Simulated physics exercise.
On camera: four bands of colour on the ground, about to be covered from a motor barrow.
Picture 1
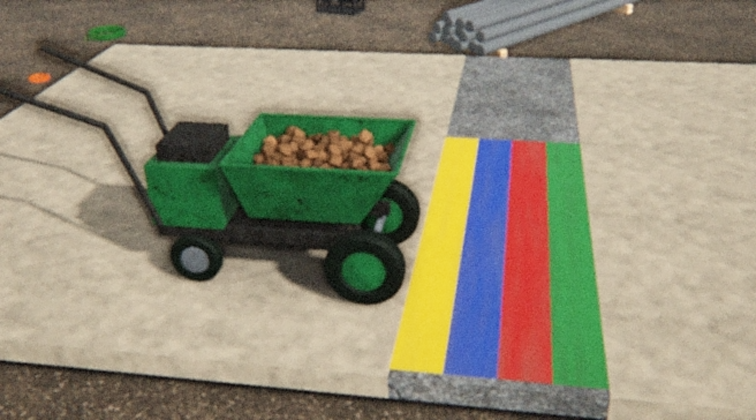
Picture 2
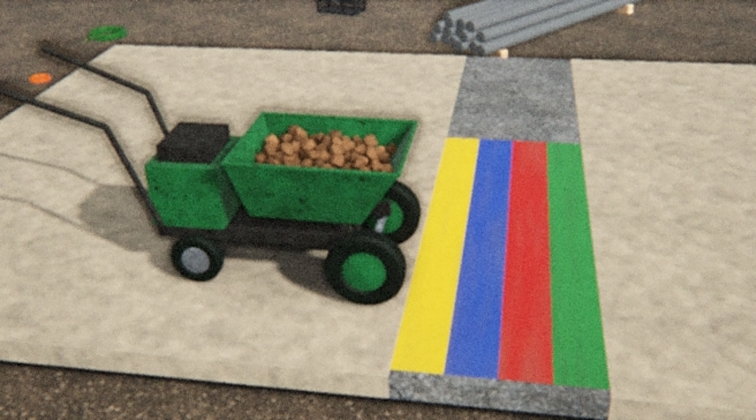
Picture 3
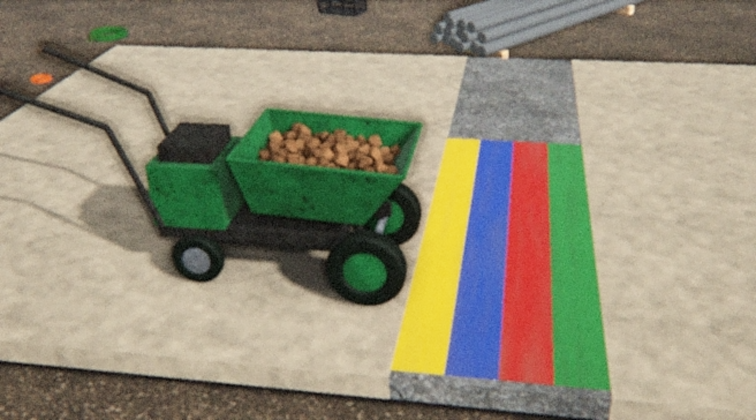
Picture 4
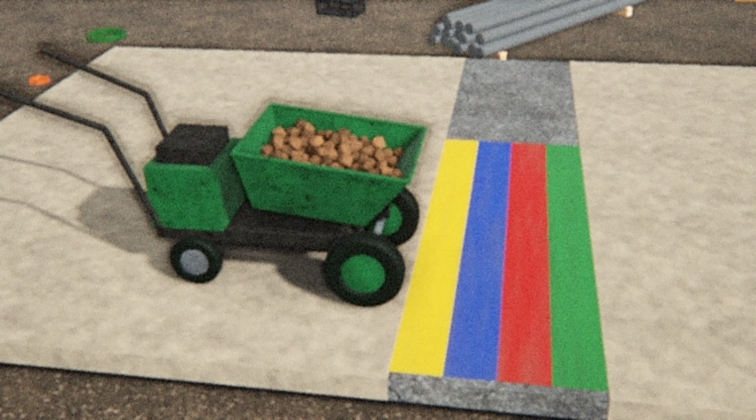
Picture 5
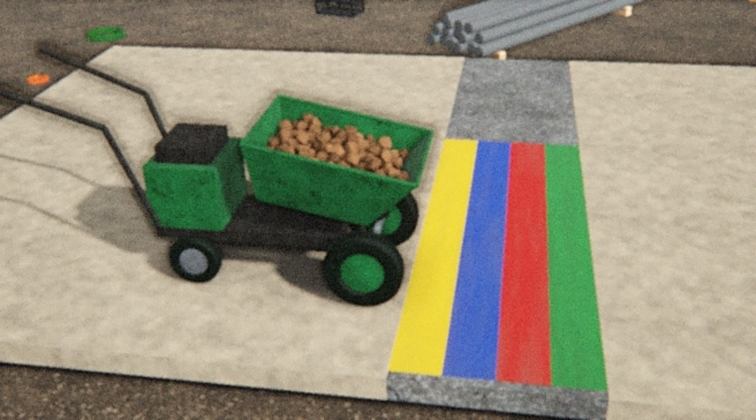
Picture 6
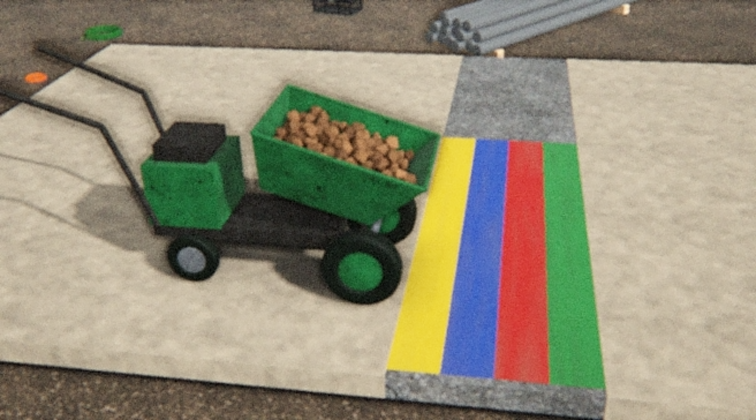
In this clip, a green motor barrow loaded with brown clods stands left of yellow, blue, red and green strips on the ground, and its skip gradually tilts forward to the right, its back end rising, with the clods still inside.
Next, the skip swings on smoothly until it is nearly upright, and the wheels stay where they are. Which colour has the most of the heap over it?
Most covered: The red band.
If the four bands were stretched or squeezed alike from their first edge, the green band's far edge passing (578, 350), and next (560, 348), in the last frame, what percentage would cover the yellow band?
Roughly 0 per cent, and 0 per cent.
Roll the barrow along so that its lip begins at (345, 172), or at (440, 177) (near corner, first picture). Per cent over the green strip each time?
First some 10, then 40 per cent.
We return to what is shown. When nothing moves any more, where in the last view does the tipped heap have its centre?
Near (530, 276).
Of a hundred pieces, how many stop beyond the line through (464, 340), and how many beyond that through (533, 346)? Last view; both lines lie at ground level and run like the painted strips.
About 80 and 40 per cent.
Soon after the last picture, skip tipped steeply; all in the skip.
A little later, skip tipped right over; most in the skip; a small part over the blue strip; a small part over the red strip; a stray few over the green strip.
Later still, skip tipped right over; about a quarter in the skip; a small part over the blue strip; about a third over the red strip; about a quarter over the green strip; a small part off the paint.
At rest, skip tipped right over; about a quarter in the skip; none over the yellow strip; about a quarter over the blue strip; about a third over the red strip; about a quarter over the green strip; a small part off the paint.
